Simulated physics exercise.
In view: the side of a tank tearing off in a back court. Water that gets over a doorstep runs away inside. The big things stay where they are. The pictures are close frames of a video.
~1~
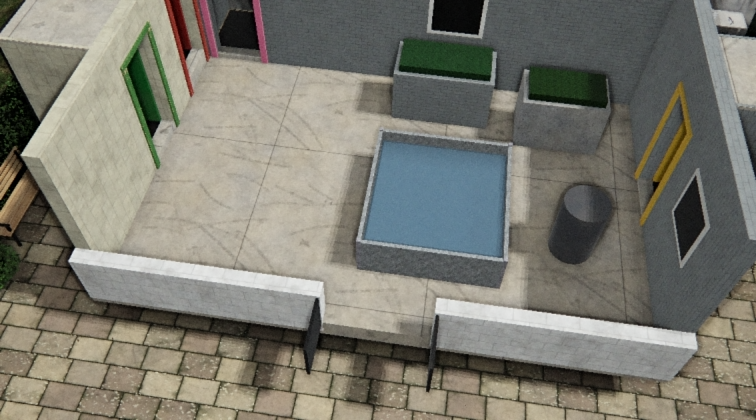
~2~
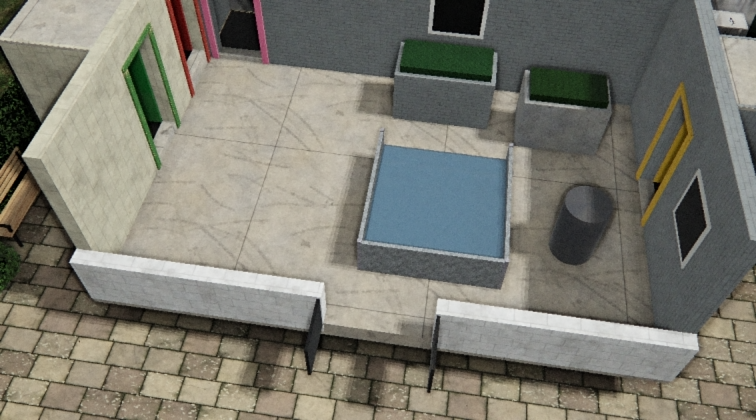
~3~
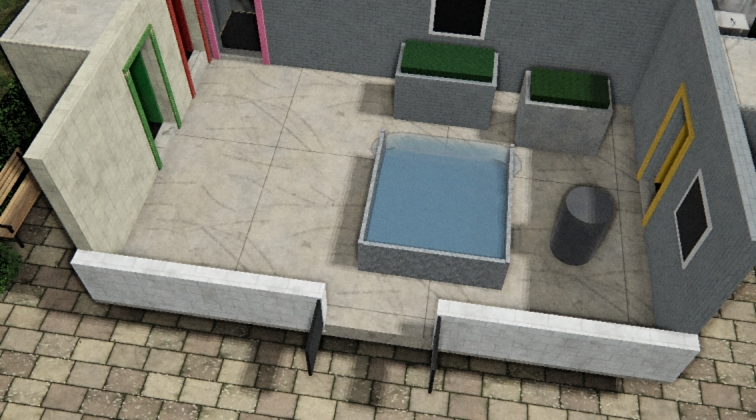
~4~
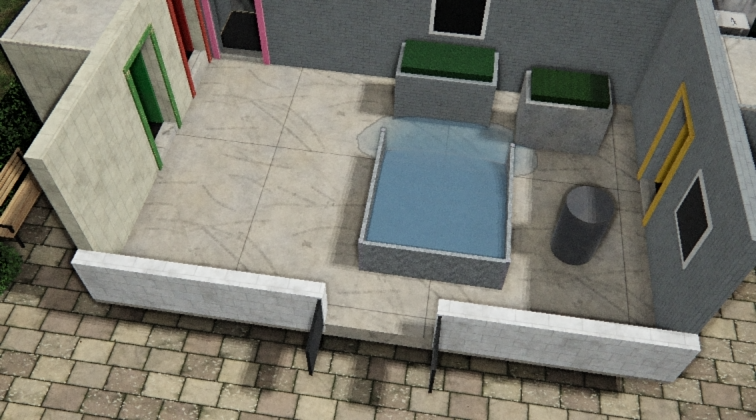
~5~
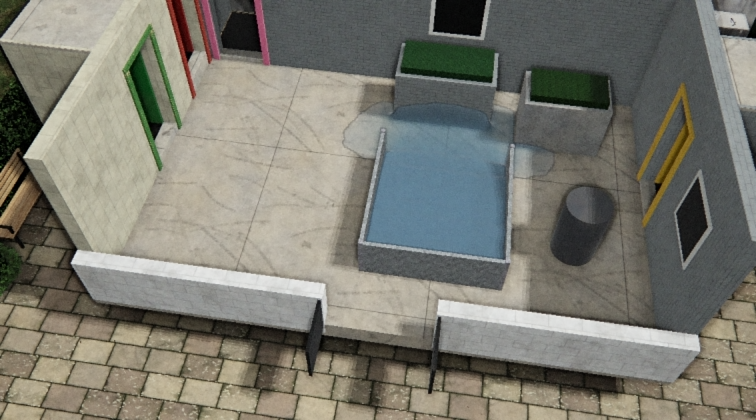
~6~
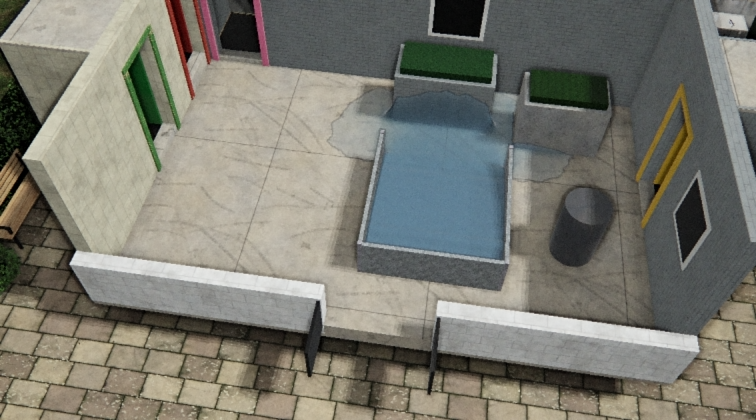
The footage shows a walled courtyard with an open, water-filled tank whose far side gives way, and water pours out through the gap, spreading in a widening sheet across the paving around the bases of two planters behind it.
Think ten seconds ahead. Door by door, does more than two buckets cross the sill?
One by one: The pink door floods; the red door holds within the limit; the yellow door floods; the green door holds within the limit.
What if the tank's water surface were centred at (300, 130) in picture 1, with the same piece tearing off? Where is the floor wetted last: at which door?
It is the yellow-painted one.
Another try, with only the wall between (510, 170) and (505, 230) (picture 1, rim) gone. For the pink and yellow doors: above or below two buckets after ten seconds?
Then: The pink door is under, the yellow door is over.
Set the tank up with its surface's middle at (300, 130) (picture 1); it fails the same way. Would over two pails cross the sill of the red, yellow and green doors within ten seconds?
My reading: The red one lets more in; the yellow one lets less in; the green one holds.
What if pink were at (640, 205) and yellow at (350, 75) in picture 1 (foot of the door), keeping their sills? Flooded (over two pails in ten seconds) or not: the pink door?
Then: Pink floods.
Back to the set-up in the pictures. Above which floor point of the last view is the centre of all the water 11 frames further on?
Close to (434, 160).
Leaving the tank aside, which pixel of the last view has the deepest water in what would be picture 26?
At about (209, 65).
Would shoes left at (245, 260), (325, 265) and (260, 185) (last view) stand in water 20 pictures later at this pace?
In that order: Clear, no water, flooded.
A moment on, water covers 20 % of the floor; the pink door not reached, the red door not reached, the yellow door not reached, the green door not reached.
Next, water covers 45 % of the floor; the pink door wet at the sill, nothing in, the red door not reached, the yellow door under two buckets in, the green door not reached.
Then, water covers 60 % of the floor; the pink door under two buckets in, the red door wet at the sill, nothing in, the yellow door far over two buckets in, the green door wet at the sill, nothing in.
Later, water covers 80 % of the floor; the pink door over two buckets in, the red door wet at the sill, nothing in, the yellow door far over two buckets in, the green door wet at the sill, nothing in.
In the end, water covers 100 % of the floor; the pink door over two buckets in, the red door wet at the sill, nothing in, the yellow door far over two buckets in, the green door wet at the sill, nothing in.
